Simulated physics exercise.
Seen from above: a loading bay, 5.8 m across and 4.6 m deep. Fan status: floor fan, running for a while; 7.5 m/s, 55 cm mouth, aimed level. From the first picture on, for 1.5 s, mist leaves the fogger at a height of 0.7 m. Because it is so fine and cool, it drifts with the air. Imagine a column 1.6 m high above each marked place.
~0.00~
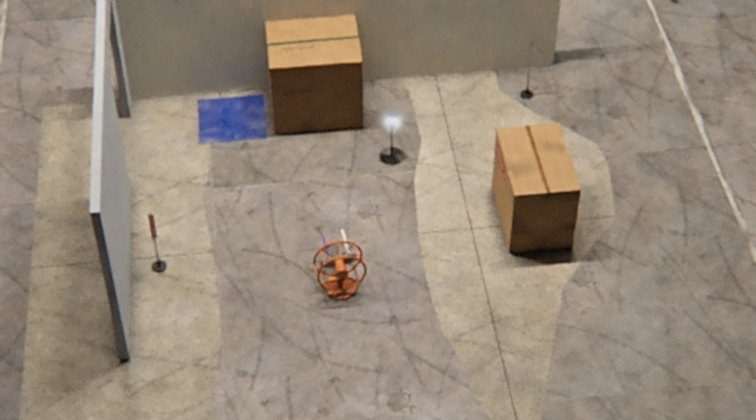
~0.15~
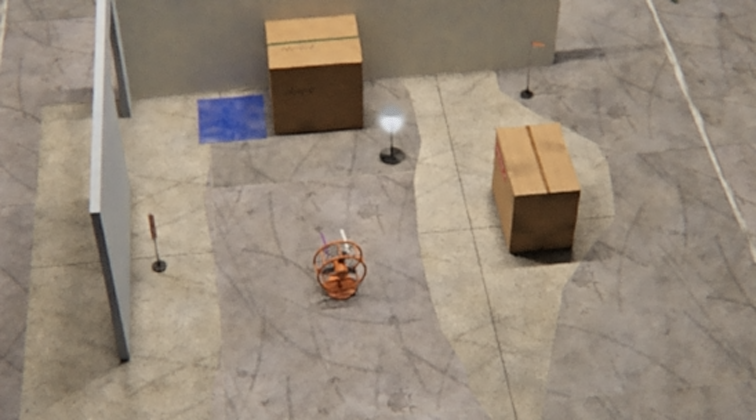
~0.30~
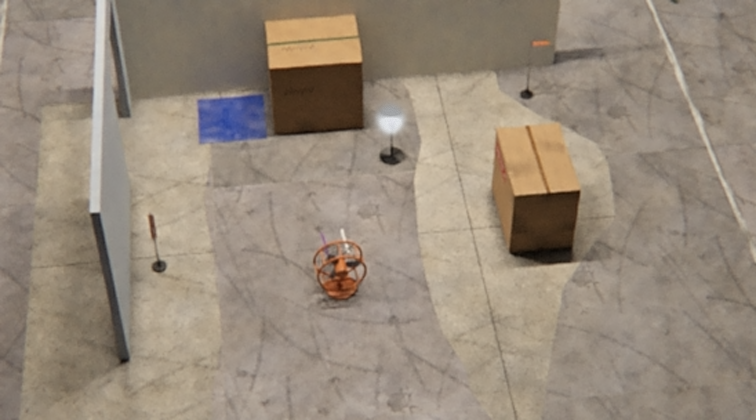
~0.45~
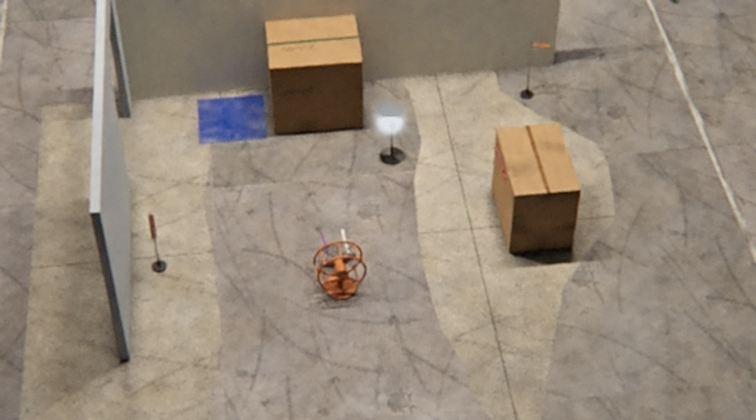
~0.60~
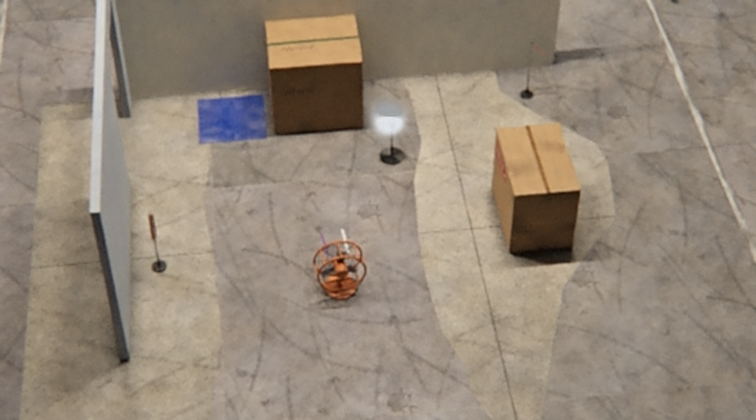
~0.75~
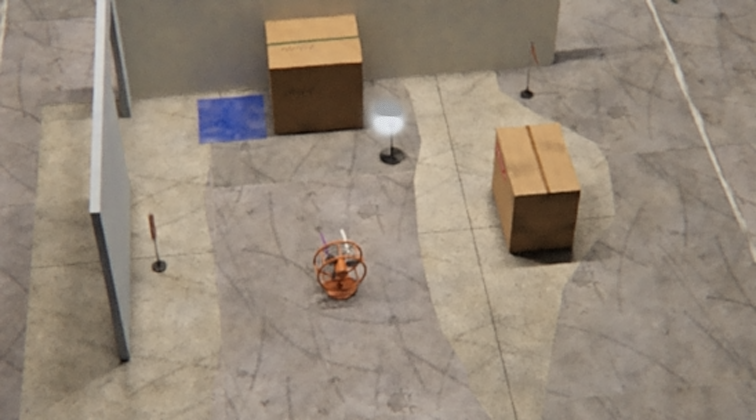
An orange floor fan stands near the middle of a worn concrete loading bay, seen from above at an angle by a still camera. Two brown cartons sit behind it and to the right, with a blue square by the back wall, a grey panel at left and ribbons on stands at either side. White mist thickens slightly over the small dark fogger while the right ribbon flutters and the left one hangs nearly still.
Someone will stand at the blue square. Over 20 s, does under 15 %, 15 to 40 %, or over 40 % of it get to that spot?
In that time, under 15 % gets there.
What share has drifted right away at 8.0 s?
Estimate: Around 80 %.
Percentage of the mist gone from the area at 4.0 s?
About 15 %.
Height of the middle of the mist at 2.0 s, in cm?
About 60 cm.
By 2.0 s, 0 % has passed over the blue square; 0 % has left the area, and the middle of the rest is near (387, 109).
By 4.0 s, 0 % has passed over the blue square; 14 % has left the area, and the middle of the rest is near (511, 34).
By 8.0 s, 0 % has passed over the blue square; 83 % has left the area, and the middle of the rest is near (487, 42).
By 20.0 s, 0 % has passed over the blue square; 99 % has left the area.
